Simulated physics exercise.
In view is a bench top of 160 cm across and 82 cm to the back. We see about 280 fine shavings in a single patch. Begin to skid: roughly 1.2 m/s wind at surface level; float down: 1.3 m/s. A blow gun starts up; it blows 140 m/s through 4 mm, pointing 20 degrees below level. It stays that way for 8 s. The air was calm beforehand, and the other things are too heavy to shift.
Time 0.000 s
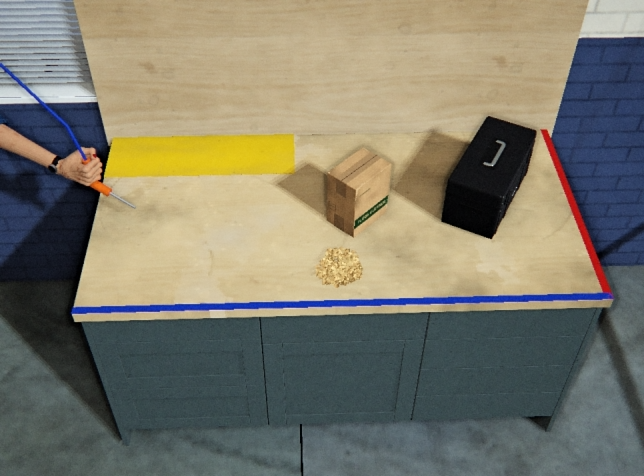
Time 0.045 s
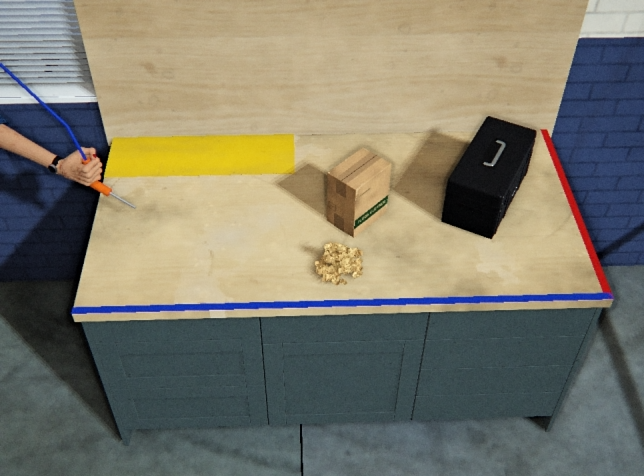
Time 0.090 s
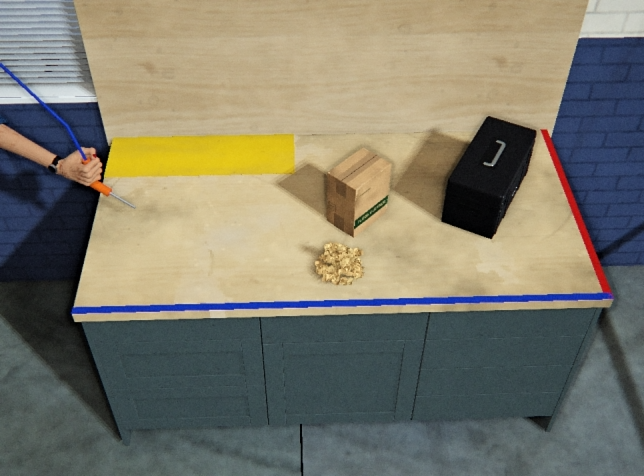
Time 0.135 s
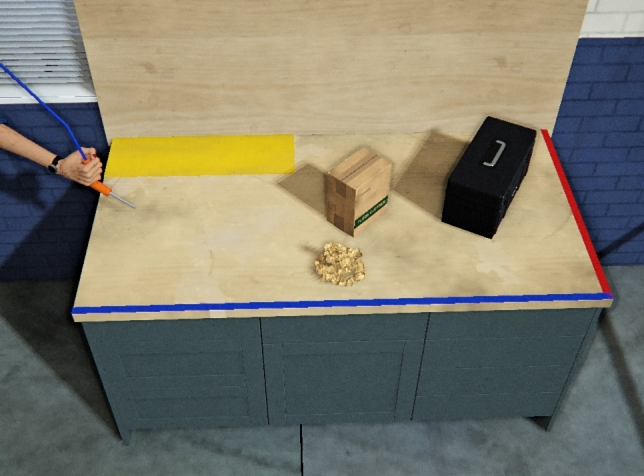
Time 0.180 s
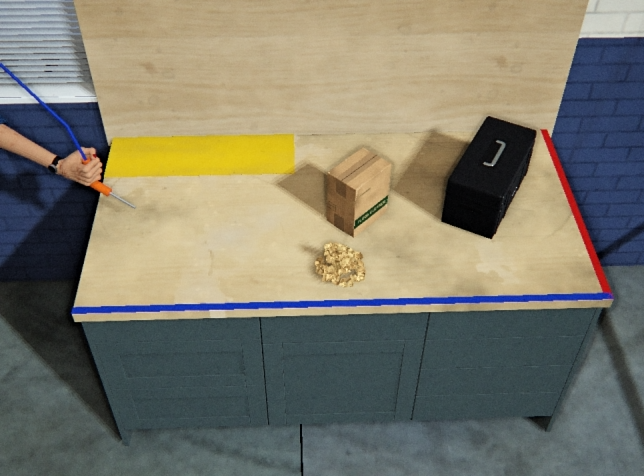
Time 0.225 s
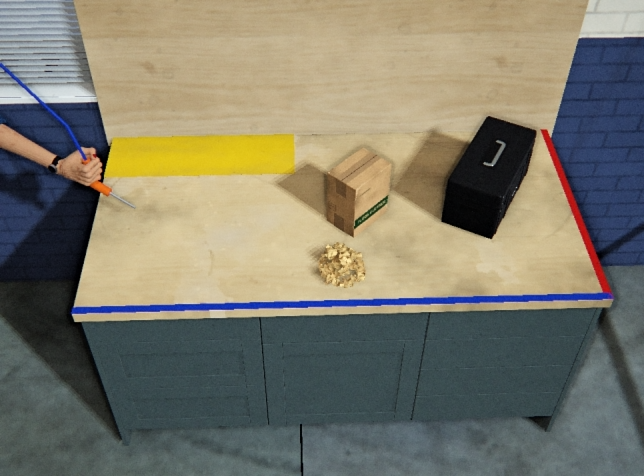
A small pile of shavings shifts slightly, then sits still while a hand holds a blow gun.
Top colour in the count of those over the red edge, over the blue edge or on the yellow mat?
The blue one.
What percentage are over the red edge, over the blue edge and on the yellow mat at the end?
I'd put it at around 20 % for red, 80 % for blue and 0 % for yellow.
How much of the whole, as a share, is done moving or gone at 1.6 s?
The share is about 100 %.
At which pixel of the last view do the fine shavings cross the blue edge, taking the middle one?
Near (451, 304).
After 1.6 s the count stands so, 21 % are over the red edge, 78 % over the blue edge and 0 % on the yellow mat.
After 2.6 s the count stands so, 22 % are over the red edge, 78 % over the blue edge and 0 % on the yellow mat.
After 4.4 s the count stands so, 22 % are over the red edge, 78 % over the blue edge and 0 % on the yellow mat.
After 8.0 s, at the end, 22 % are over the red edge, 78 % over the blue edge and 0 % on the yellow mat.
